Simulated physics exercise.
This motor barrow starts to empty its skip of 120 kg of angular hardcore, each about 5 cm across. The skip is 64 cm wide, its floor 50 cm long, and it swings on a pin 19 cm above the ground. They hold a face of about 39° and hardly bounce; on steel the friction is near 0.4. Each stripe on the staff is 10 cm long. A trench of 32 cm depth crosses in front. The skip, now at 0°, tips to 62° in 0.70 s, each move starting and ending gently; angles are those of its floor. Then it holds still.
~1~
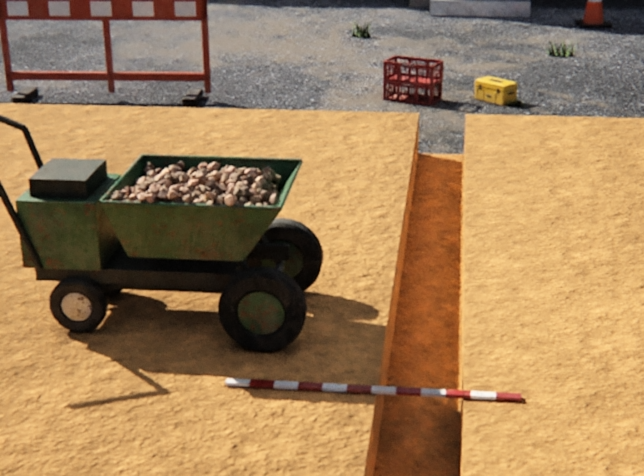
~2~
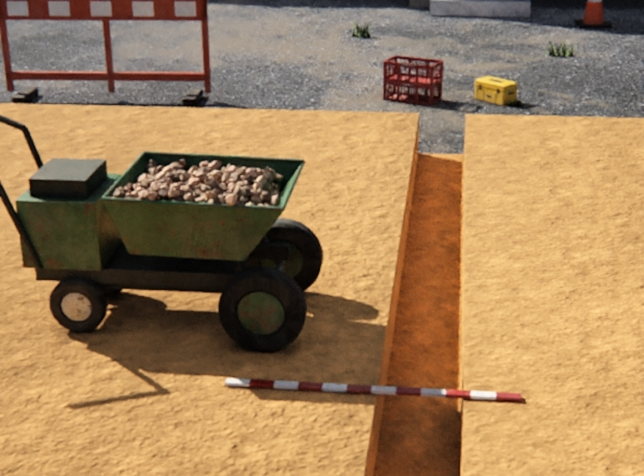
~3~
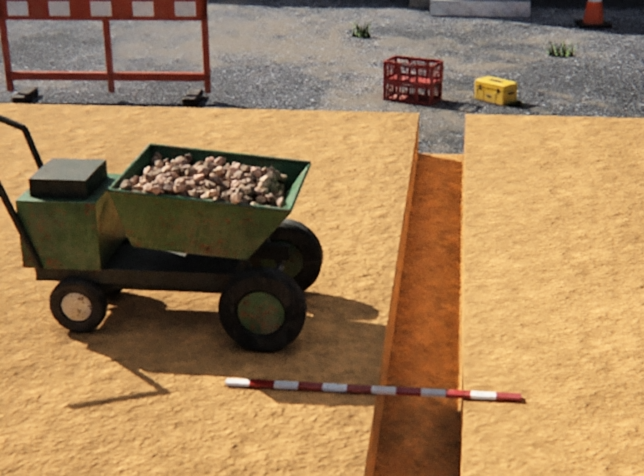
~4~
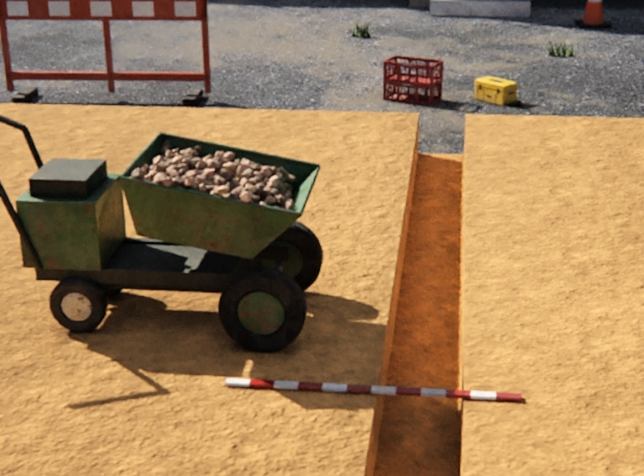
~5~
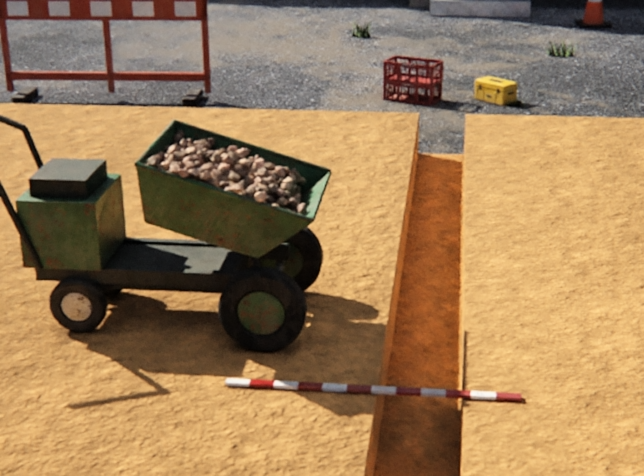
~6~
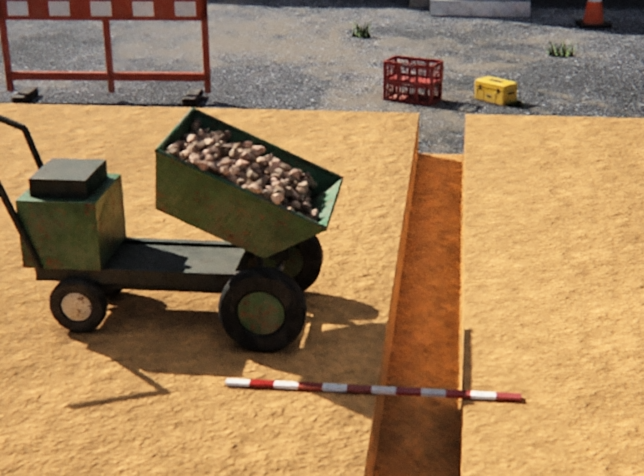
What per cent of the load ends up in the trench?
About 45 per cent.
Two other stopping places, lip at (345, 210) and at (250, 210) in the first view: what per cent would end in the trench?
Near 15 per cent from the first place, 45 from the second.
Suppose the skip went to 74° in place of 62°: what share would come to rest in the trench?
Then about 90 per cent.
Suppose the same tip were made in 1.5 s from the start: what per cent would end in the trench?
Then about 35 per cent.
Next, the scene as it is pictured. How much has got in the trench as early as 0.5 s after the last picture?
Some 15 per cent.
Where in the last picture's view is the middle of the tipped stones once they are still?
Near (436, 381).
Then, 0.2 s after the last picture the floor is at 52°, 100 % in the skip; the foremost stones are at (359, 231).
Then, 0.5 s after the last picture the floor is at 62°, 84 % in the skip, 1 % short of the trench, 15 % in the trench; the foremost stones are at (445, 341).
Then, 0.8 s after the last picture the floor is at 62°, 54 % in the skip, 1 % short of the trench, 36 % in the trench, 9 % past the trench; the foremost stones are at (564, 331).
Then, 2.8 s after the last picture the floor is at 62°, 46 % in the skip, 45 % in the trench, 9 % past the trench; the foremost stones are at (642, 341).
